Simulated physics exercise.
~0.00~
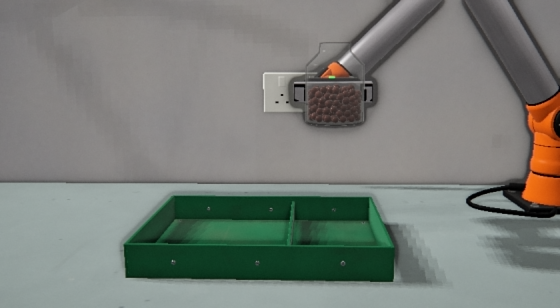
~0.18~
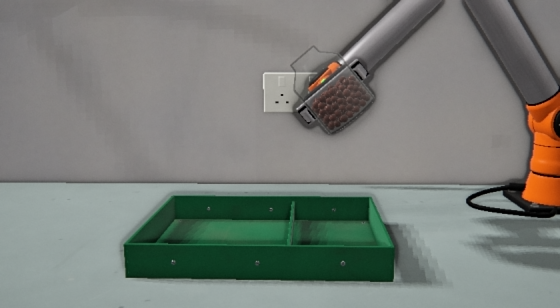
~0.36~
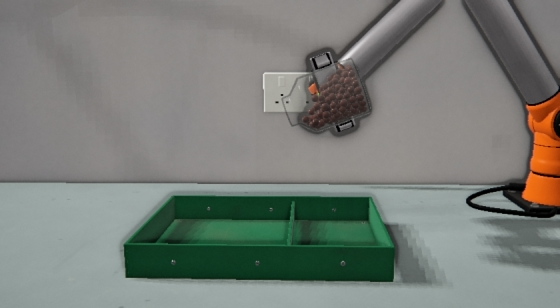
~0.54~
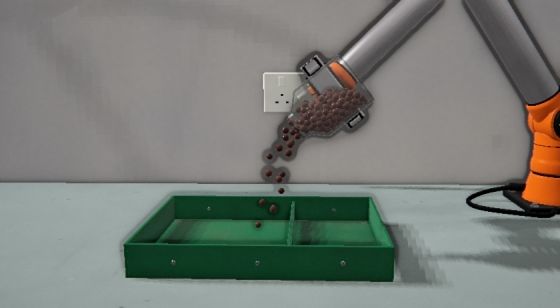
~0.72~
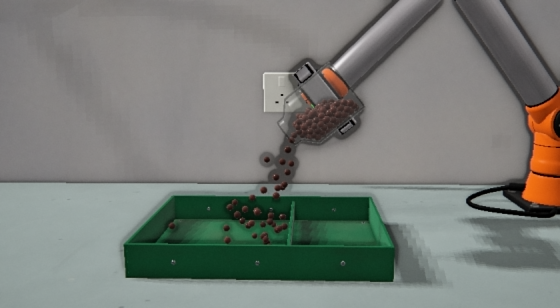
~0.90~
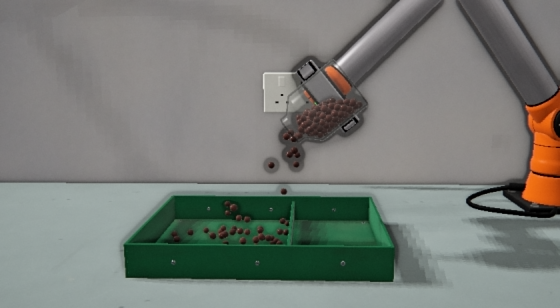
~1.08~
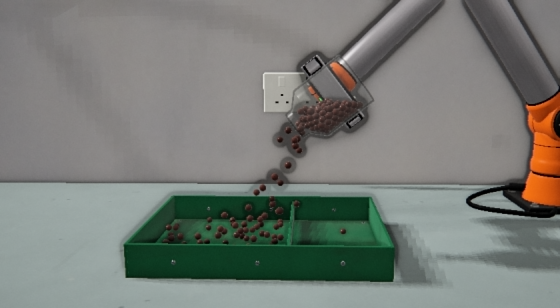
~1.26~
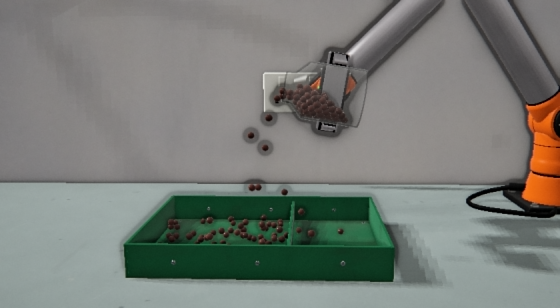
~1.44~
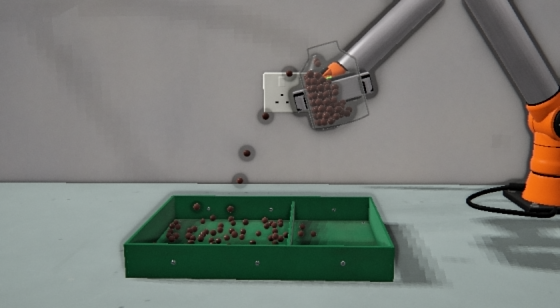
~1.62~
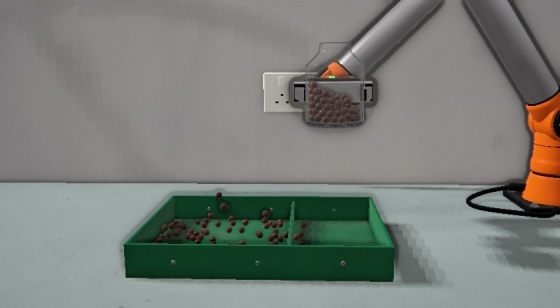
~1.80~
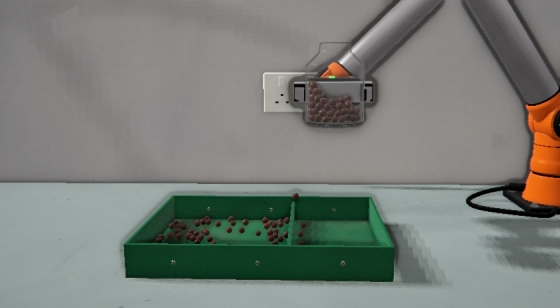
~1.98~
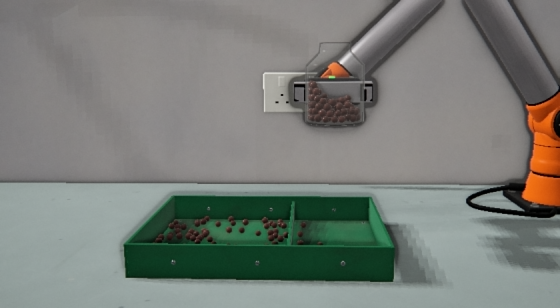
On a pale table top, a robot arm tips brown beads from a clear jar into a divided green tray, then rights it, still partly full.
